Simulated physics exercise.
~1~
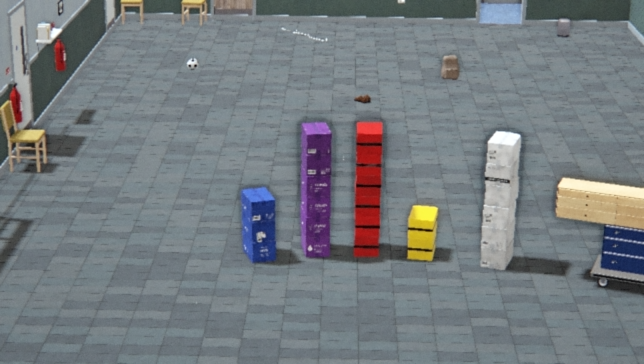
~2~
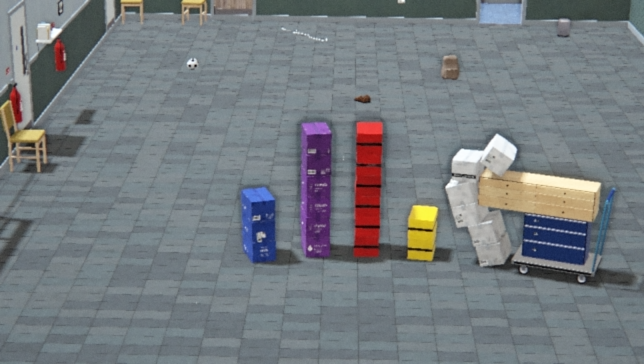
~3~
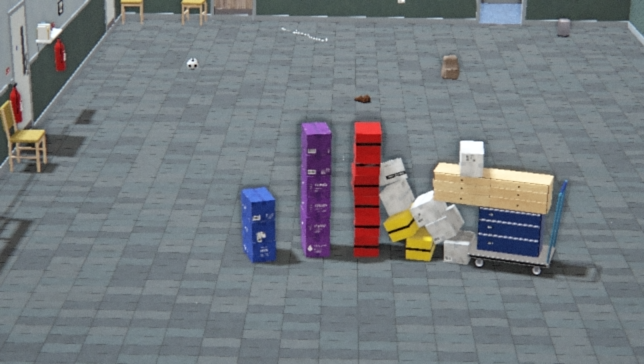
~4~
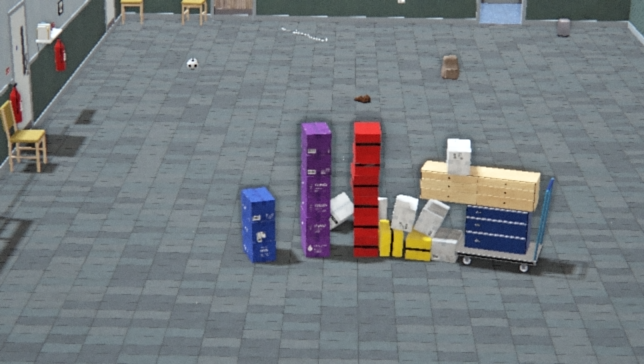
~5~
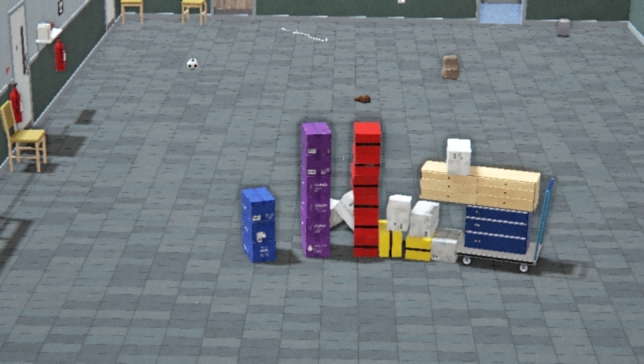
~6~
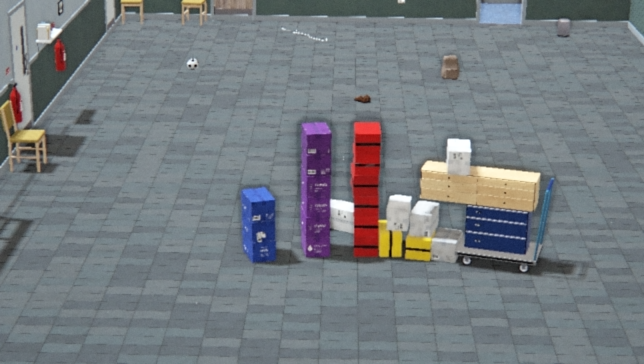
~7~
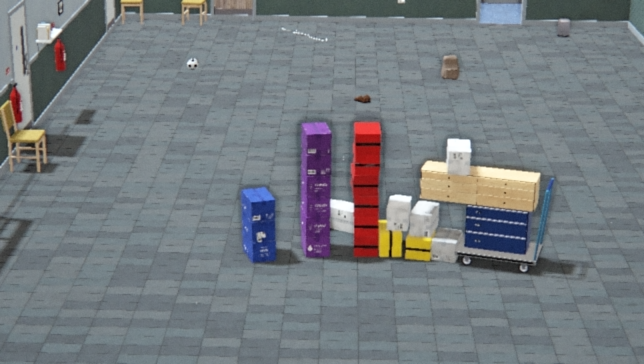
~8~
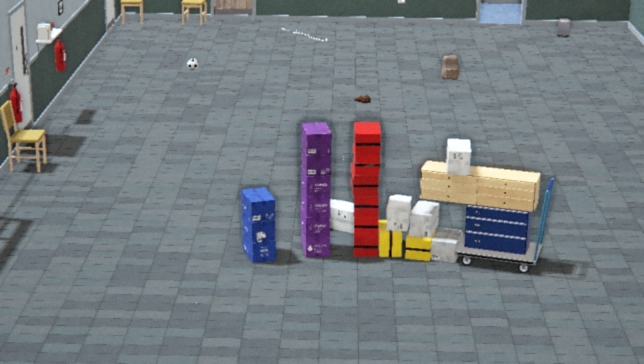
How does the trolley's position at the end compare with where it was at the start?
It starts at the right edge, partly out of view, to the right of the standing white stack. By the end it is further left and fully in view, stopped beside the fallen white and yellow cartons.
